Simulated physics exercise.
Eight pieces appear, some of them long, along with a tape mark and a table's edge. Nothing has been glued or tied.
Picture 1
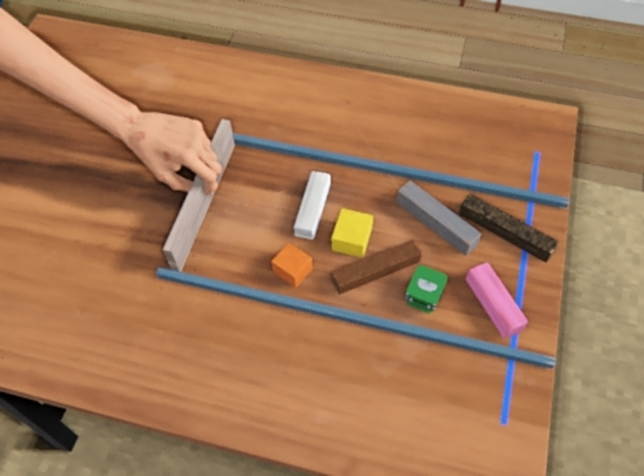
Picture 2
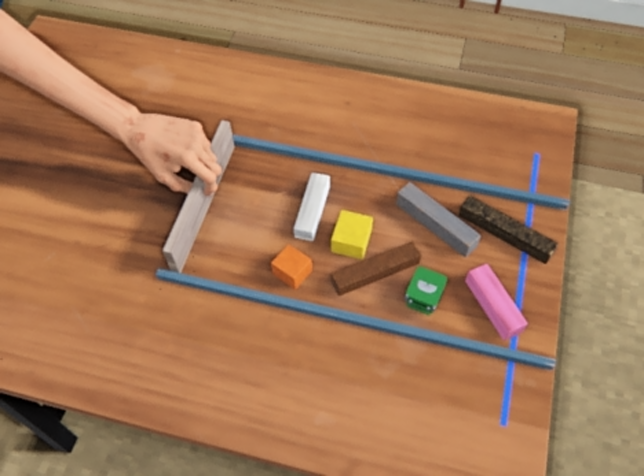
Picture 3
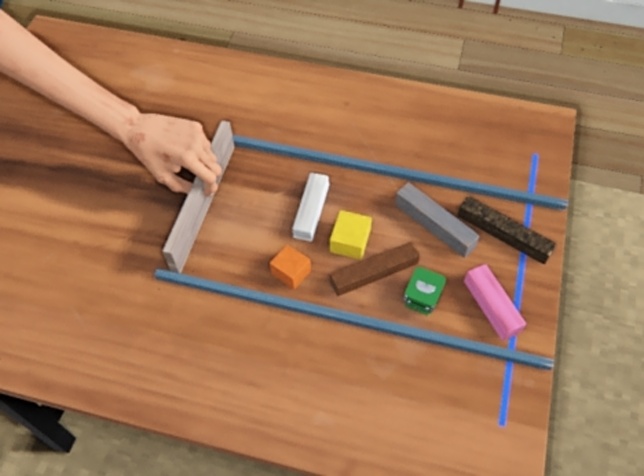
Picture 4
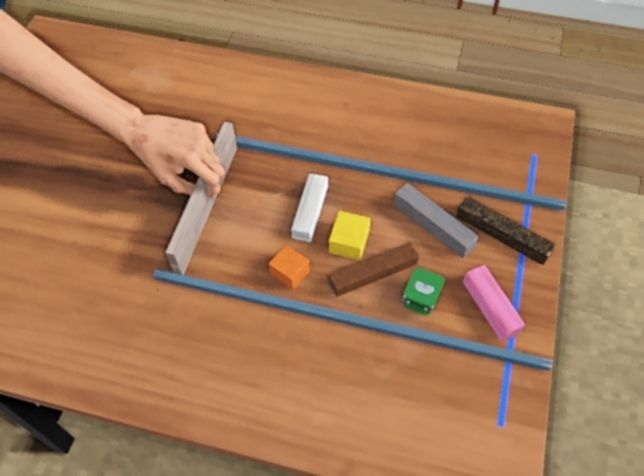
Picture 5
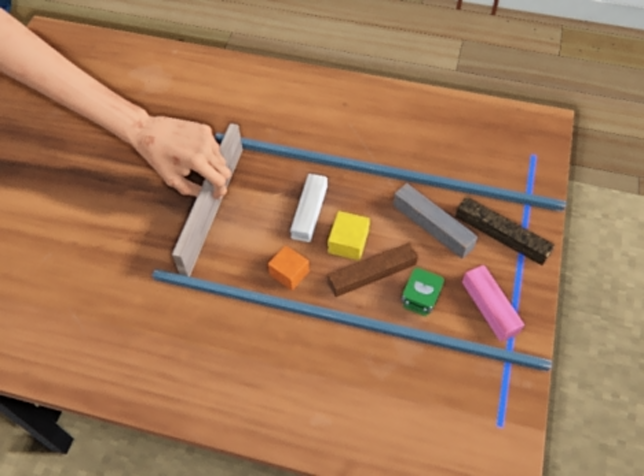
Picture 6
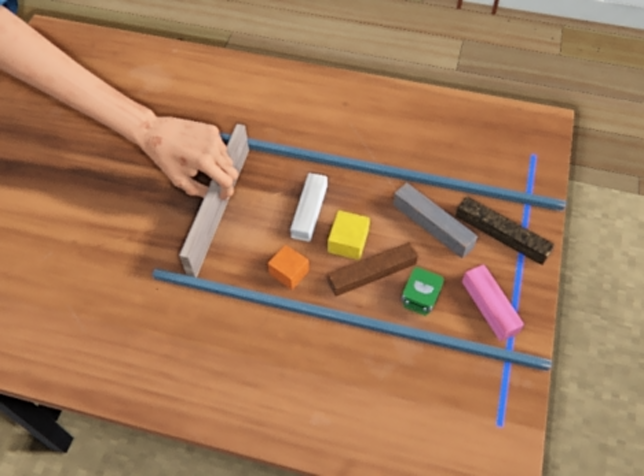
We see eight small blocks and bars of various colours lying between two blue rails on a wooden table, near a blue line, while a hand at the left holds a grey board still, then slides it slightly rightward.
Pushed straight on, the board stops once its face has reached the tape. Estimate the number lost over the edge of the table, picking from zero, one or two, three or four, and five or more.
Lost over the edge: Five or more.
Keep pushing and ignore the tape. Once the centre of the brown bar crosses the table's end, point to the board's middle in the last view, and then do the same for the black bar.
Near (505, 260), then near (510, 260).
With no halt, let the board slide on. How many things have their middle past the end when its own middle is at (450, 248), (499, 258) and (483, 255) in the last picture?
Going through the three places, I get 0, 3 and 1.
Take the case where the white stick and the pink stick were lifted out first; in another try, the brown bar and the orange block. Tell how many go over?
First 4, then 3.
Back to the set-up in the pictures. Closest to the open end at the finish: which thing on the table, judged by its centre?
Yellow block.
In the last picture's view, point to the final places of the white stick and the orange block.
I'd put one at around (532, 254) and the other at around (531, 315).
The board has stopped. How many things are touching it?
The count comes out at 2.
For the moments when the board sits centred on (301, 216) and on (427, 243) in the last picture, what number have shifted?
At the first spot 2, then 8.
A little later, none off yet; black bar at rest near (504, 230); pink stick at rest near (492, 302); green case at rest near (422, 292).
Next, none off yet; black bar at rest near (504, 230); pink stick at rest near (492, 302); green case shifted about its own width near (449, 311).
Later still, none off yet; black bar shifted a little near (534, 229); pink stick tilted a little near (569, 327); green case shifted well along near (534, 333).
When it is over, the number that fall off is five or more; down, brown bar, grey bar, green case, pink stick and black bar.
